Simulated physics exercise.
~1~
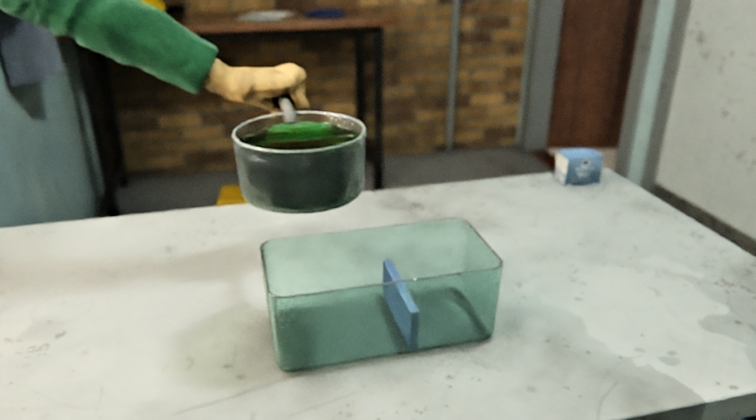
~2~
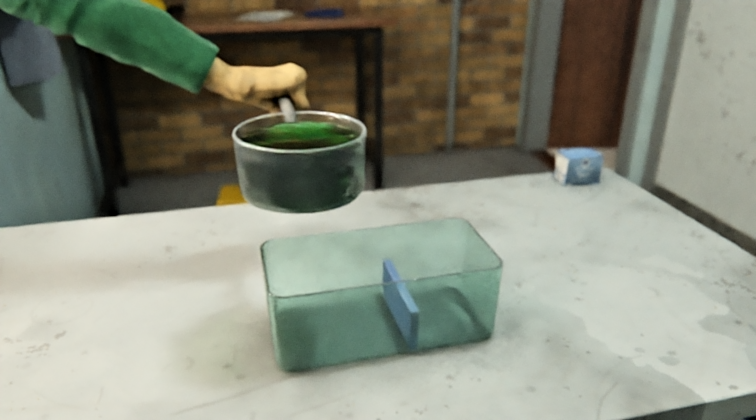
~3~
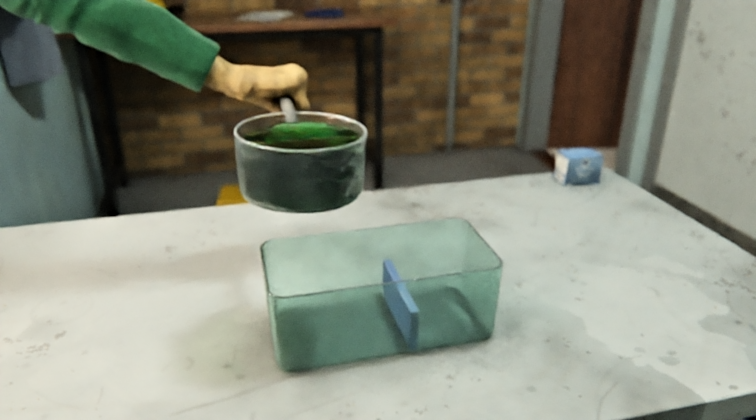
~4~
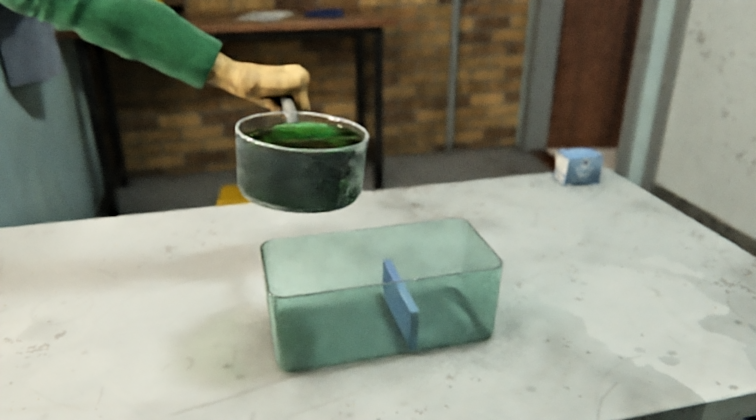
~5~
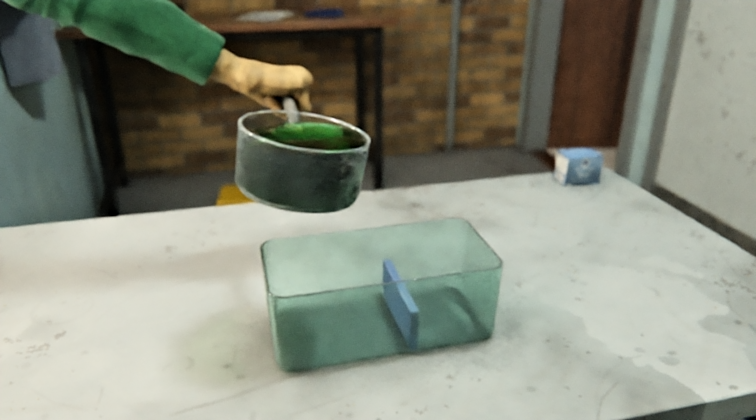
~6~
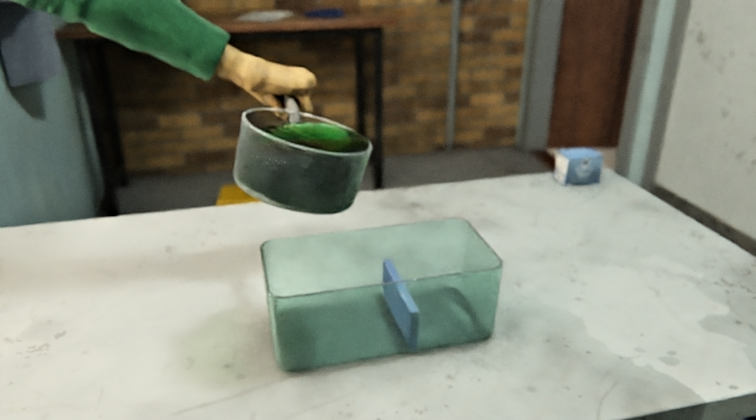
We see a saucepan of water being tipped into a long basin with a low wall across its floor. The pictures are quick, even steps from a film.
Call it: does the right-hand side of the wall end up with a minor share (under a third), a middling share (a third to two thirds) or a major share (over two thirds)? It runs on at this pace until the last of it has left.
The right side gets a middling share.
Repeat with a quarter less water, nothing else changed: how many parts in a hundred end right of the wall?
Best guess: Around 45 %.
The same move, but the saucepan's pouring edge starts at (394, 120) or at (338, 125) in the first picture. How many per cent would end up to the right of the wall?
Roughly 75 percent on the first try and 30 percent on the second.
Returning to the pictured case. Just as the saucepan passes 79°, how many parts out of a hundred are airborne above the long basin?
Near 35 in a hundred.
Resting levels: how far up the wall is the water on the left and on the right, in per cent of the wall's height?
About 30 per cent on the left and 70 per cent on the right.
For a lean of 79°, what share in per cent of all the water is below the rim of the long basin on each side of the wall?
Roughly 0 per cent on the left, roughly 20 per cent on the right.
A moment on, the tilt is 79° and 41 per cent is still to pour, 2 is left of the wall and 20 right of it.
Next, the tilt is 111° and 5 per cent is still to pour, 28 is left of the wall and 57 right of it.
Then the tilt is 113° and 0 per cent is still to pour, 40 is left of the wall and 58 right of it.
Later the tilt is 113° and 0 per cent is still to pour, 41 is left of the wall and 58 right of it.
At rest 41 per cent lies left of the wall, 58 right of it and 1 outside.
